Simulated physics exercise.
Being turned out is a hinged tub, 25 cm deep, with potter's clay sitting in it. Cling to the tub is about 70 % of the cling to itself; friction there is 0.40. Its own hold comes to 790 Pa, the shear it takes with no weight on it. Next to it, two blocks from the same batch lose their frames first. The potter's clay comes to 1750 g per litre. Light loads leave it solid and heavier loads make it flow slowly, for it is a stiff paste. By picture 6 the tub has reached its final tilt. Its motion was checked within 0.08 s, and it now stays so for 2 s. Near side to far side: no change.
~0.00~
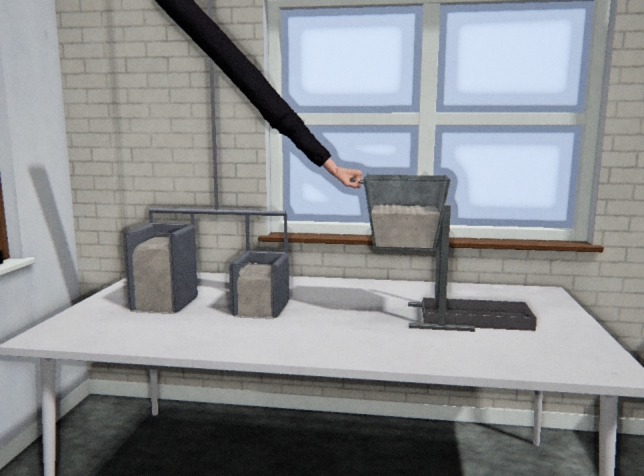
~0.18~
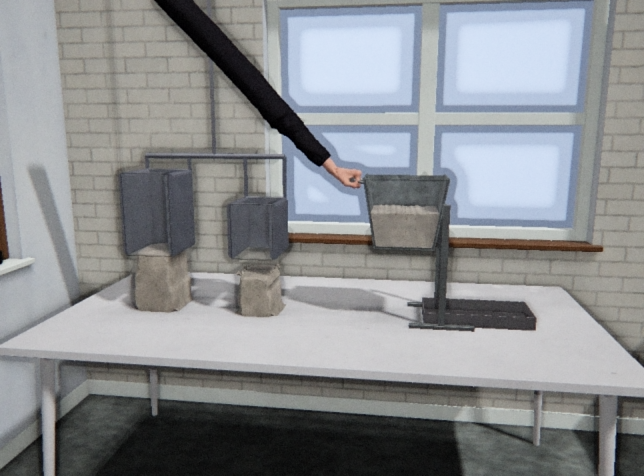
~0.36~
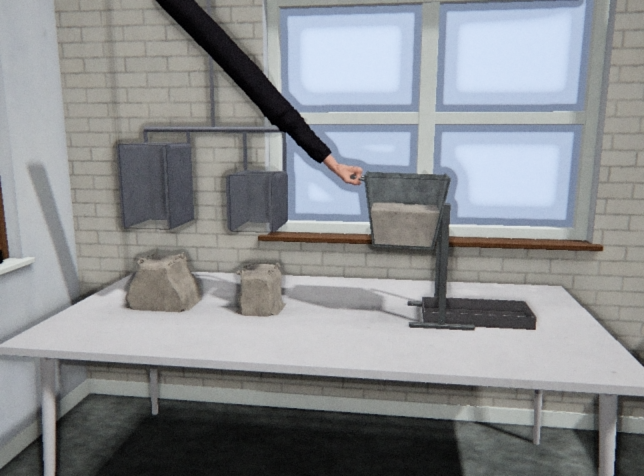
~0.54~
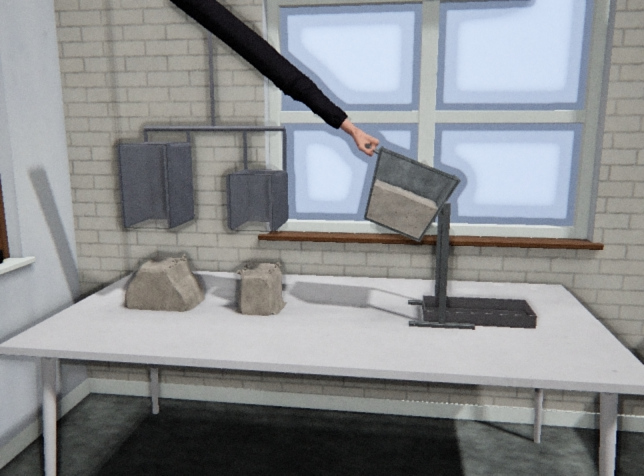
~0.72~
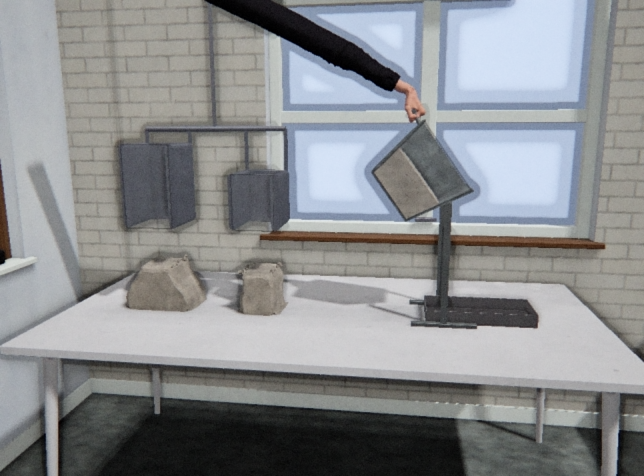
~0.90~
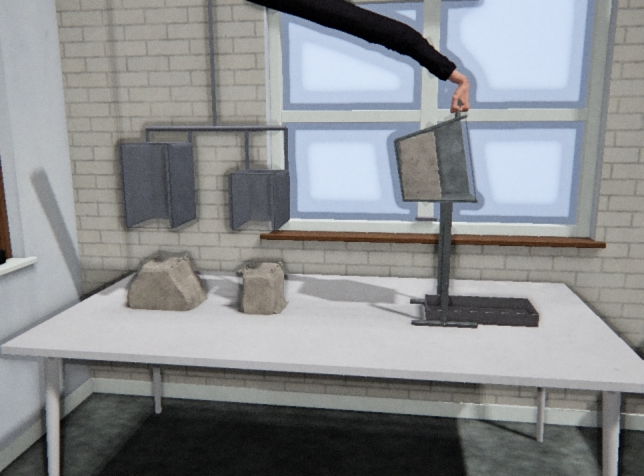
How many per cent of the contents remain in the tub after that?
100 %.
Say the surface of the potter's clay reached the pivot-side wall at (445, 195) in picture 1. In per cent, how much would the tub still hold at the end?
It would come to roughly 65 percent.
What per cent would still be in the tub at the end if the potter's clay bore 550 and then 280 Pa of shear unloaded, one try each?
Expect about 100 in a hundred, then about 75 in a hundred.
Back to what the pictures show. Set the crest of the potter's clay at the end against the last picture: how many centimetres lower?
Roughly 7 cm.
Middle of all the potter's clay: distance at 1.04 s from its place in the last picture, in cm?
Measured shift, roughly 2 cm.
After 1.04 s, the tub is at 80 degrees and holds 100 %.
After 1.21 s, the tub is at 80 degrees and holds 100 %.
After 1.38 s, the tub is at 80 degrees and holds 100 %.
After 1.55 s, the tub is at 80 degrees and holds 100 %.
After 2.90 s, the tub is at 80 degrees and holds 100 %.
